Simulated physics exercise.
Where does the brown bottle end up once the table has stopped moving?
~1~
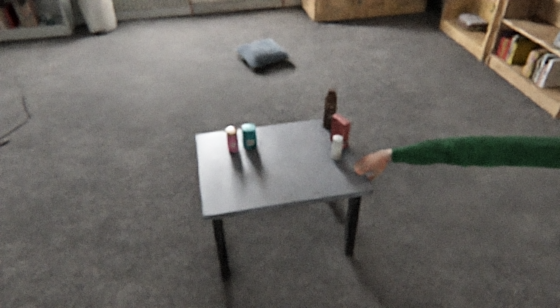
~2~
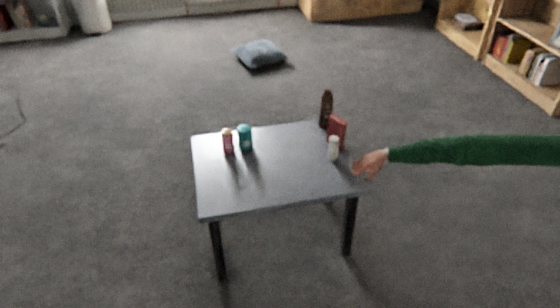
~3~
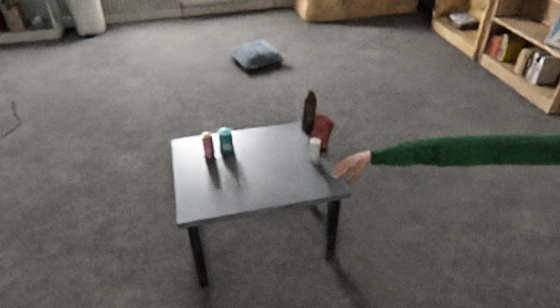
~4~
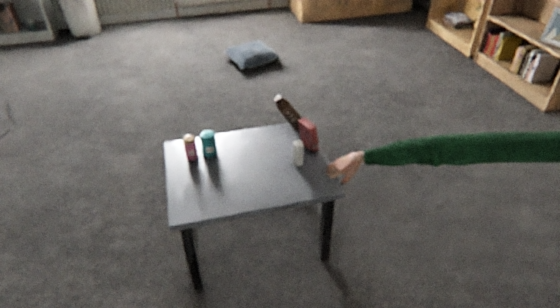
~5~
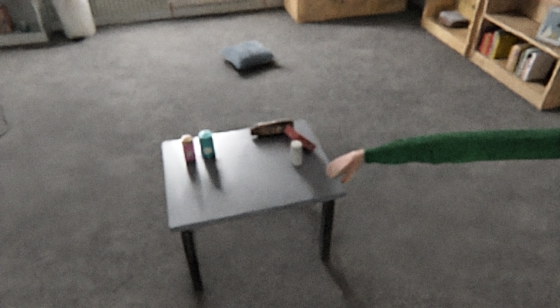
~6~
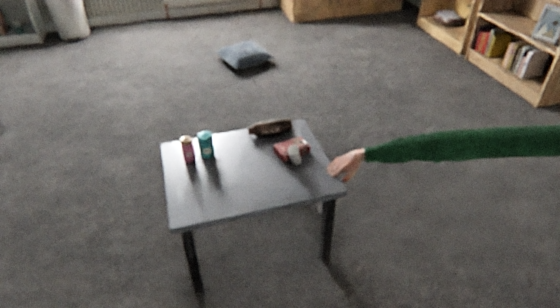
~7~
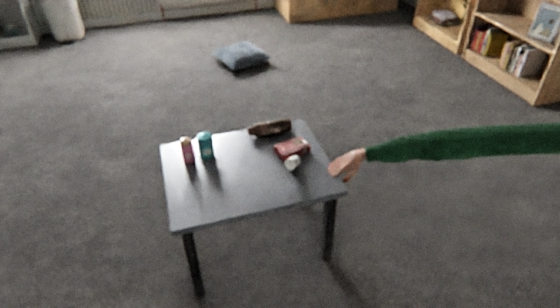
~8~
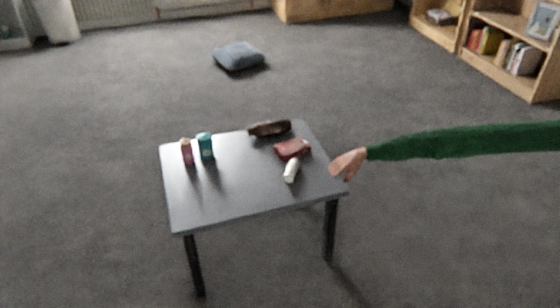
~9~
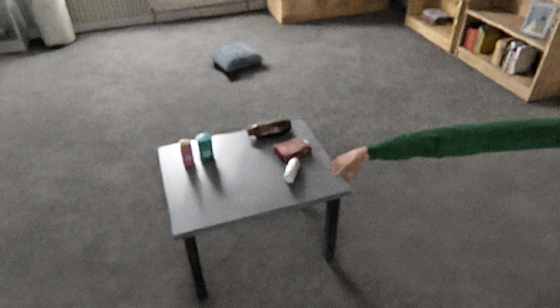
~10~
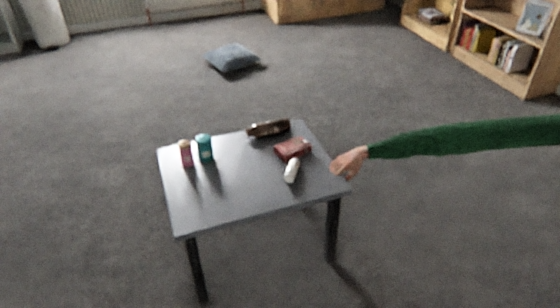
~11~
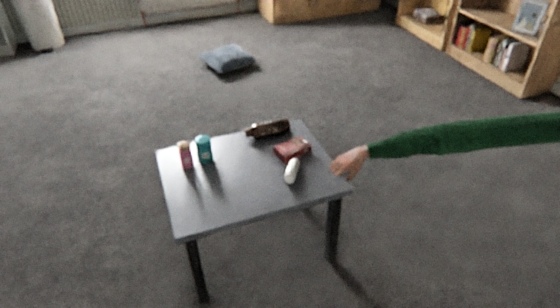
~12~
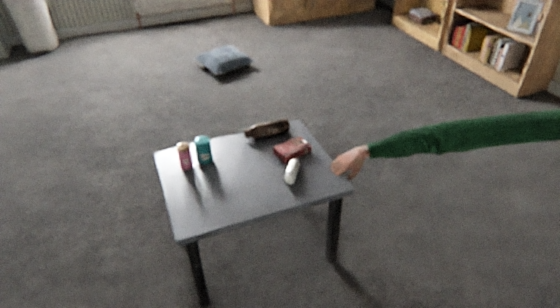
It ends up lying on its side on the tabletop, near the back edge and behind the fallen red packet.
